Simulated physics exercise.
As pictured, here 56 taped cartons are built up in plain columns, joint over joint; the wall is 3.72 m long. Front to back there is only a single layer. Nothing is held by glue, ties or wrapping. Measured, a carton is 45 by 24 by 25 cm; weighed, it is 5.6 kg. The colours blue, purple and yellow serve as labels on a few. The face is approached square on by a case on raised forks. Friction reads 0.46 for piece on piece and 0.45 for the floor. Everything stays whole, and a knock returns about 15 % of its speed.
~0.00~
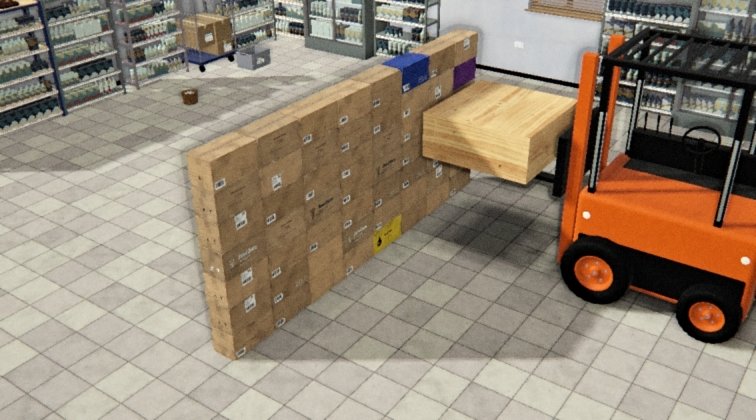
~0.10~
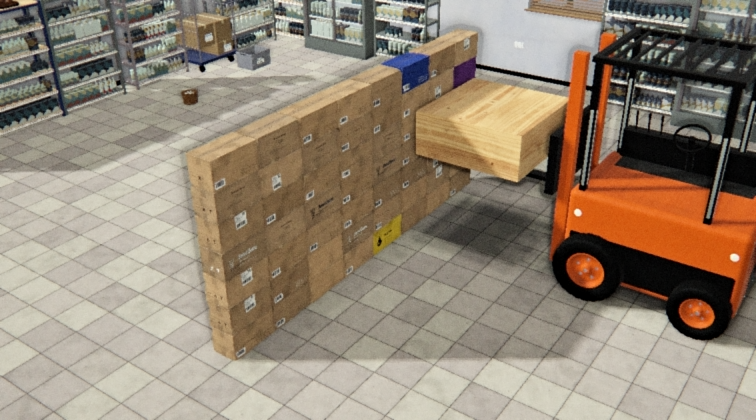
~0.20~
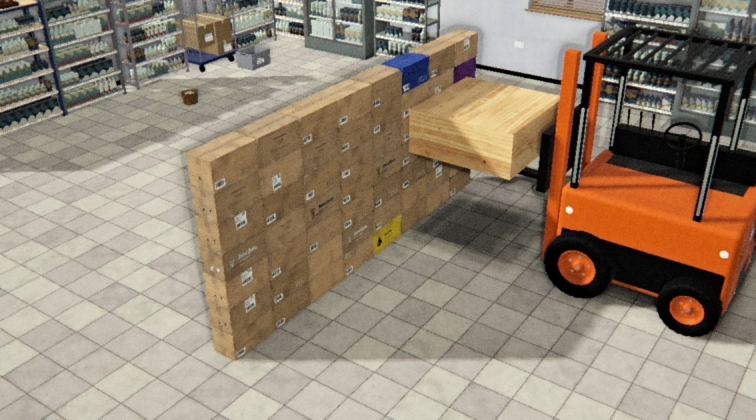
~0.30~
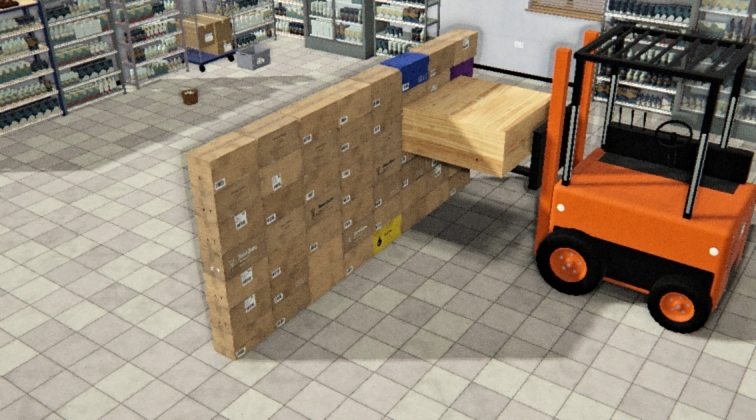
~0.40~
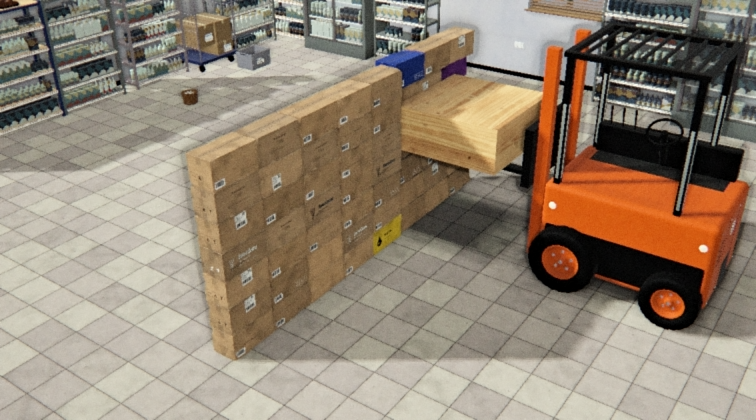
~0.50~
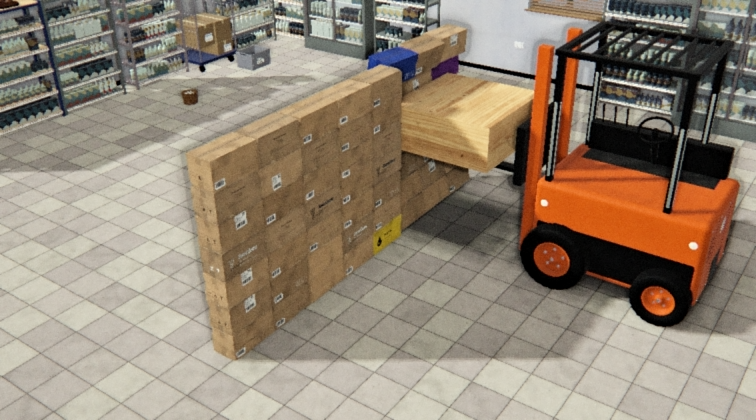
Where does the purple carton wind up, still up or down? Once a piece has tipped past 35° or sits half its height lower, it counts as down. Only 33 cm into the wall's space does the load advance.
Once all is still, the purple carton is down.
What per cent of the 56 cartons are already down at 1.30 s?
40 percent by then.
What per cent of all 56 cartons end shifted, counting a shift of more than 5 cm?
40 in a hundred end up shifted.
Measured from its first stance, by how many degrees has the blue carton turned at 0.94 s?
Around 100° from its start.
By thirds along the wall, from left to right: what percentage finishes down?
I'd put it at 0 % left, 0 % middle and 100 % right.
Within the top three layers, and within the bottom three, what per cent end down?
40 % and 40 %.
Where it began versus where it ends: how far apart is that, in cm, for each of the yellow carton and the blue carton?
Net shift, middle to middle: Yellow 0 cm, blue 140 cm.
After 0.68 s, 2 of the 56 cartons down; purple carton leaning 20°; blue carton leaning 51°.
After 0.94 s, 21 of the 56 cartons down; purple carton leaning 42°, 28 cm lower; blue carton on its side.
After 1.30 s, 21 of the 56 cartons down; purple carton on its side; blue carton upside down.
At rest (3.8 s), 21 of the 56 cartons down; purple carton on its side; blue carton upside down; yellow carton unmoved. As the last picture would show them, middles, purple carton near (276, 125), blue carton near (346, 175).
